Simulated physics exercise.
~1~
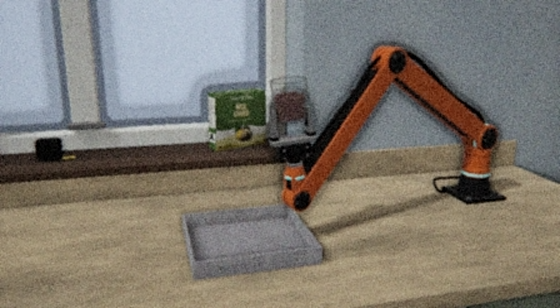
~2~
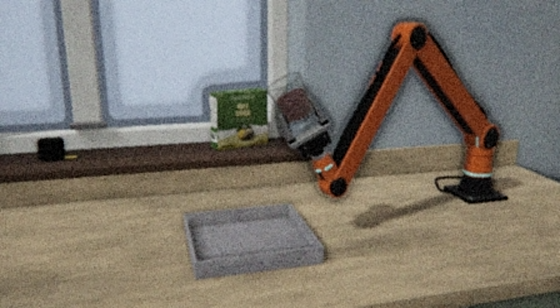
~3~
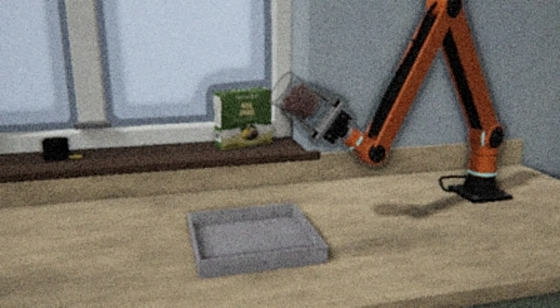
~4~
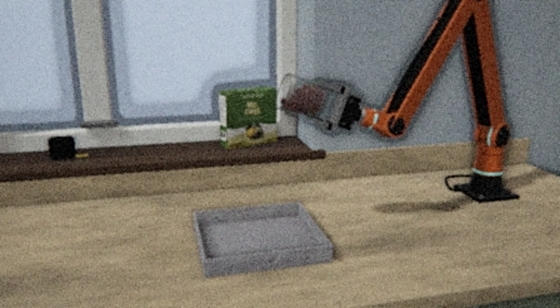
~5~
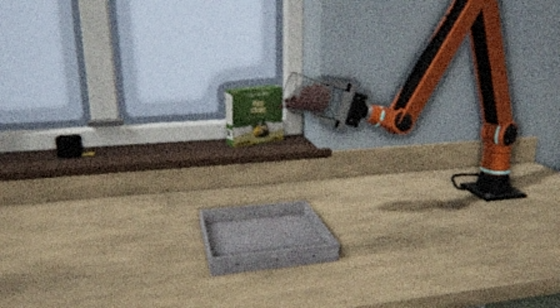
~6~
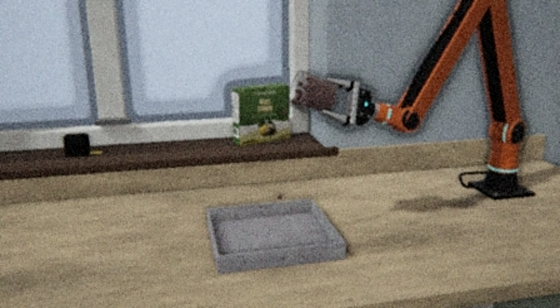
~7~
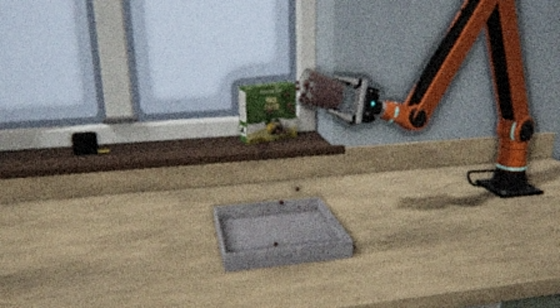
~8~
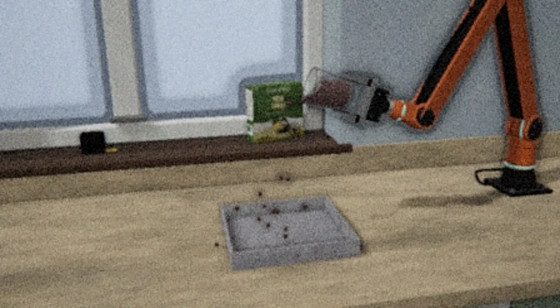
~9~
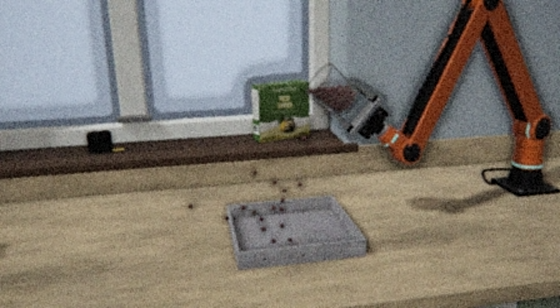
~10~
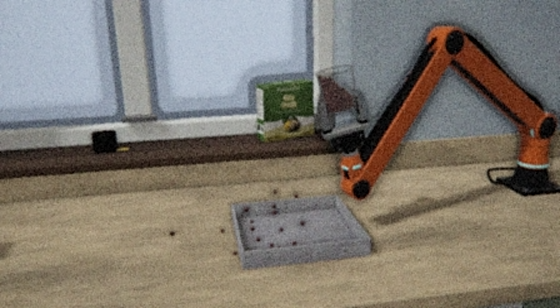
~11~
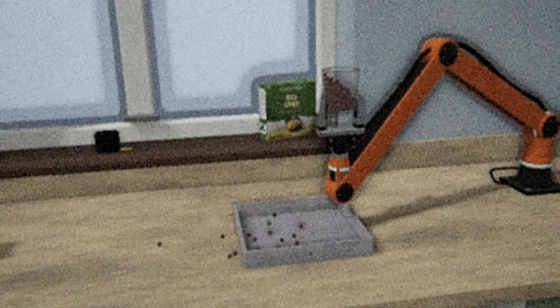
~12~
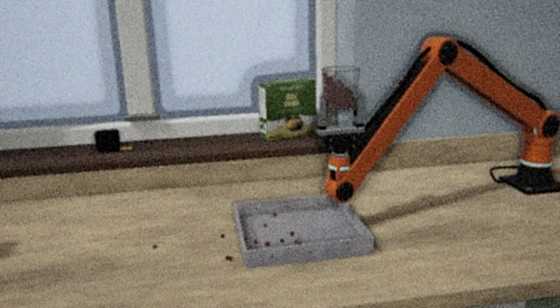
An orange robot arm lifted a clear cup of dark beads from upright, tipped it onto its side and spilled a few toward a gray tray, then turned it upright again, leaving most still inside, some in the tray and a few on the table.
